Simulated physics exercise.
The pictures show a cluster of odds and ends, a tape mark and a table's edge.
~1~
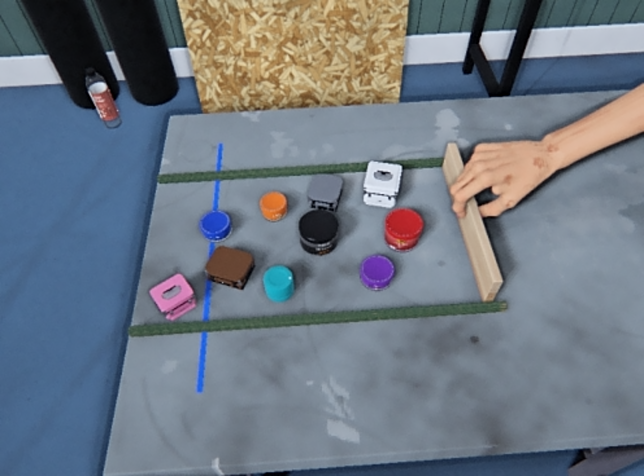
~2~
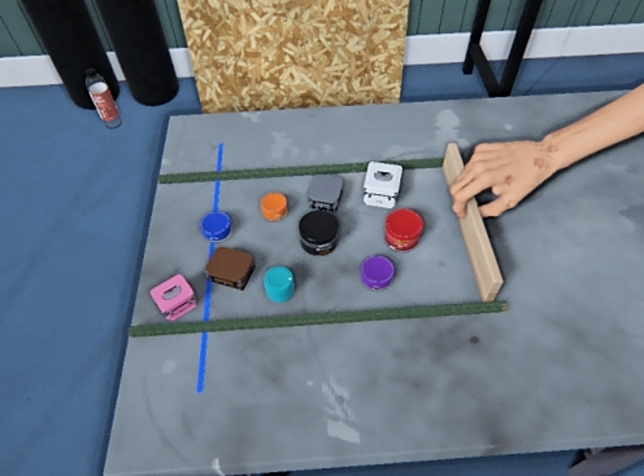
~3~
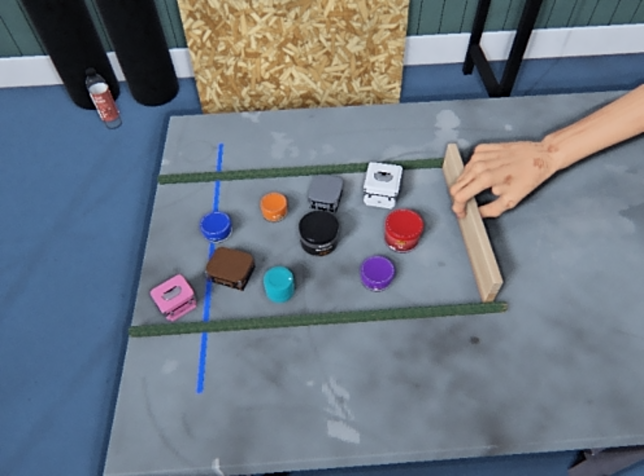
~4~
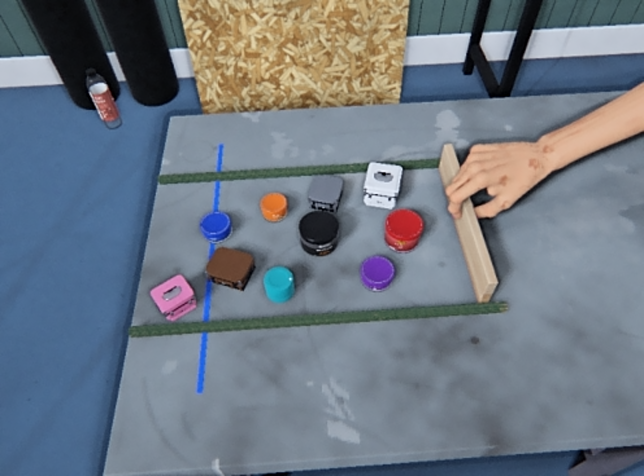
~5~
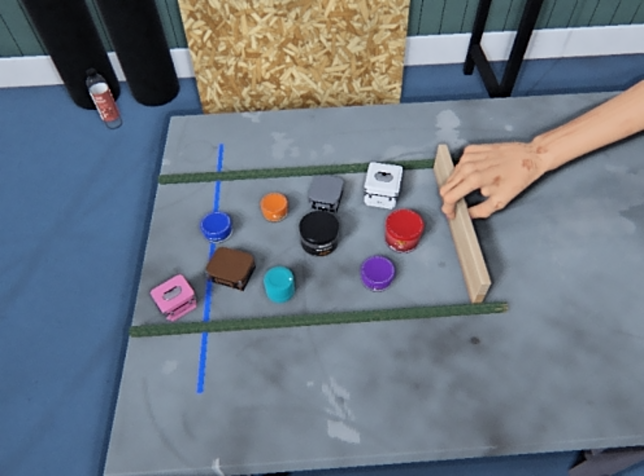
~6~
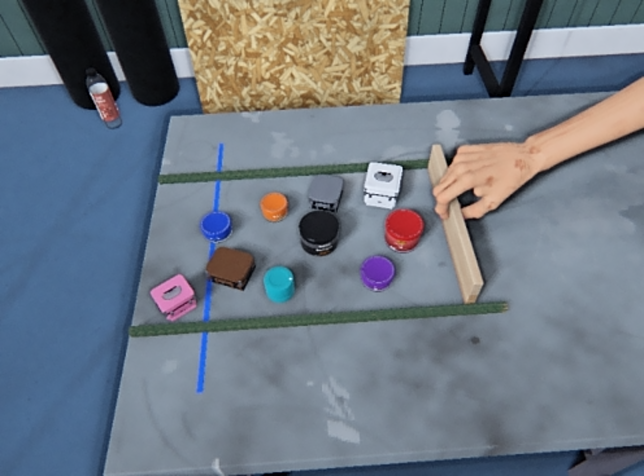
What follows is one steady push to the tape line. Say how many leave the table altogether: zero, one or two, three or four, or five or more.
The number that fall off is one or two.
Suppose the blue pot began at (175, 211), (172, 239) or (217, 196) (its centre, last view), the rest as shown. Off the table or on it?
Place by place, it comes down; is lost; goes over.
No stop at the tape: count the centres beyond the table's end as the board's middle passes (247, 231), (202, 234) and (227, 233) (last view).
Past the end: 0, 2 and 1.
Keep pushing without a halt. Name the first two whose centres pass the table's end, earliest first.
They are the blue pot, the orange pot.
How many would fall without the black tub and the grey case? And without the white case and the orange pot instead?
Fallen: 0, and 0 in the other try.
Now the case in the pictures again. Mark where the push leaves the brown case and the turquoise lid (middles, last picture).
The brown case at (162, 267), the turquoise lid at (190, 307).
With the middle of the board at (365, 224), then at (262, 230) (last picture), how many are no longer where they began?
5 and 9.
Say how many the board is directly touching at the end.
4 of them.
Soon after, none off yet; pink case at rest near (175, 298); blue pot at rest near (217, 227); brown case at rest near (231, 268).
Then, none off yet; pink case at rest near (175, 298); blue pot moved a little near (200, 230); brown case moving near (223, 270).
At rest, the number that fall off is one or two; fallen, orange pot and blue pot.
